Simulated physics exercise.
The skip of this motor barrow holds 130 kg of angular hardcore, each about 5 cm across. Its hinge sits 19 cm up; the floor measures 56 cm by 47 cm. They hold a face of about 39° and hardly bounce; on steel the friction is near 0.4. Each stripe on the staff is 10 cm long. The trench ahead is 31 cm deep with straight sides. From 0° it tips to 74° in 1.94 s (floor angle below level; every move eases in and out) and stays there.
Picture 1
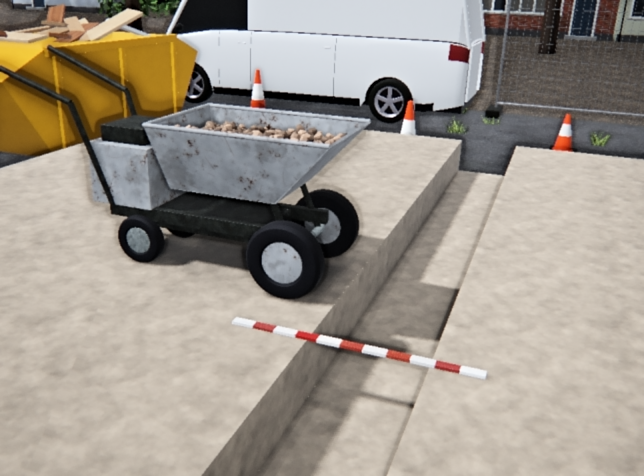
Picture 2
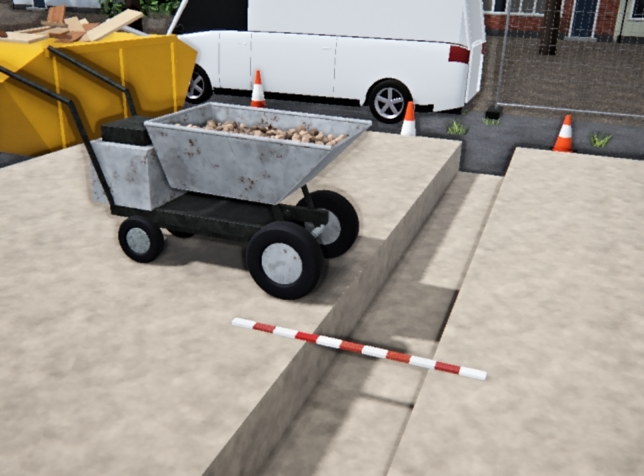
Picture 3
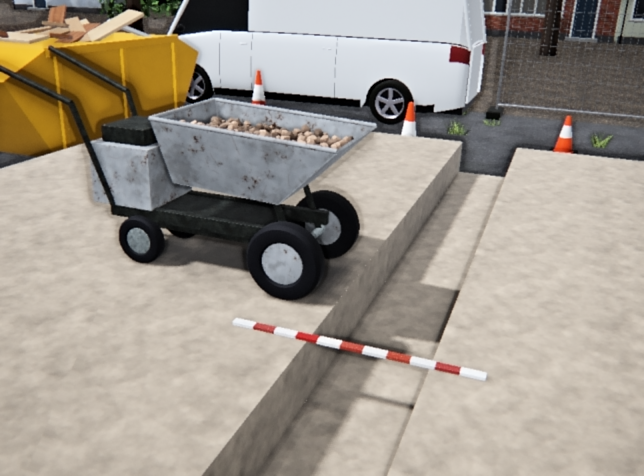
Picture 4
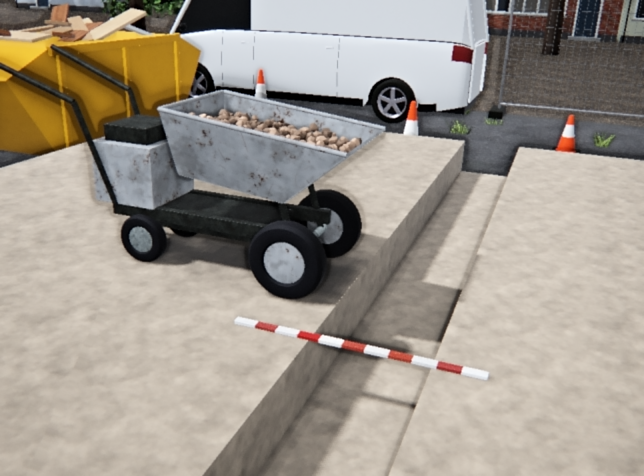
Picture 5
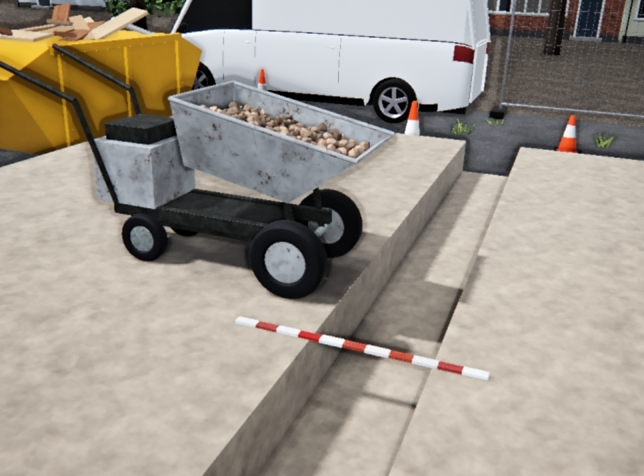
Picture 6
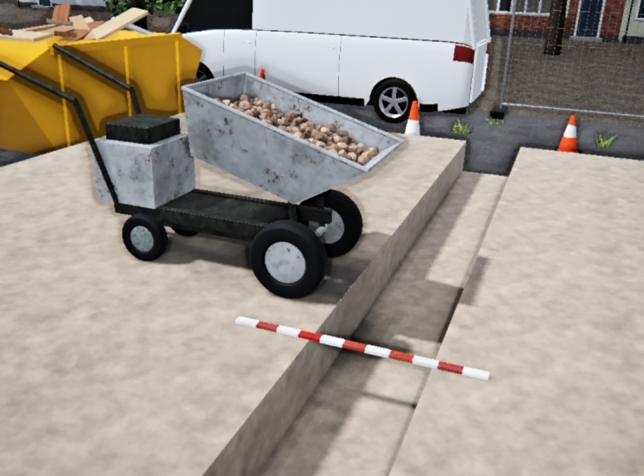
A grey metal skip of stones on a small four-wheeled barrow tilts gradually, its back rising and its front lip dipping to the right, while the wheels and the view stay almost still. Seen from above, the barrow stands on pale ground left of a straight-sided trench crossed by a red-and-white staff. Behind are a yellow container, a white van, orange cones and brick buildings.
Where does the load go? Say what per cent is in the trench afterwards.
Close to 67 in a hundred.
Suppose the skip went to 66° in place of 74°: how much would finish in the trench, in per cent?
In that case some 60 per cent.
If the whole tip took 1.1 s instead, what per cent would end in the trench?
Then about 60 per cent.
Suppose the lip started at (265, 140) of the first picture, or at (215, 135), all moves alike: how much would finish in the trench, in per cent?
Near 100 per cent from the first place, 65 from the second.
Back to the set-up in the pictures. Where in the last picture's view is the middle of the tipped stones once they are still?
Near (440, 334).
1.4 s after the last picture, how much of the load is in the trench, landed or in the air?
About 25 per cent by then.
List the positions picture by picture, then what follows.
The first picture shows lip at (329, 147), floor tilted 0°, highest stones at (255, 130).
In the second picture, the skip is at 1°, its lip at (331, 149); the top of the load is at (257, 130).
The third picture shows lip at (337, 152), floor tilted 3°, highest stones at (242, 126).
In the fourth picture, the skip is at 7°, its lip at (347, 156); the top of the load is at (239, 119).
In the fifth picture, the skip is at 11°, its lip at (357, 162); the top of the load is at (237, 111).
In the sixth picture, the skip is at 17°, its lip at (368, 171); the top of the load is at (246, 104).
Then, 0.9 s after the last picture the floor is at 63°, 100 % in the skip; the foremost stones are at (424, 244).
Then, 1.4 s after the last picture the floor is at 74°, 54 % in the skip, 25 % in the trench, 21 % past the trench; the foremost stones are at (545, 298).
Then, 1.8 s after the last picture the floor is at 74°, 22 % in the skip, 43 % in the trench, 36 % past the trench; the foremost stones are at (608, 316).
Then, 3.7 s after the last picture the floor is at 74°, 0 % in the skip, 67 % in the trench, 33 % past the trench; the foremost stones are at (617, 321).
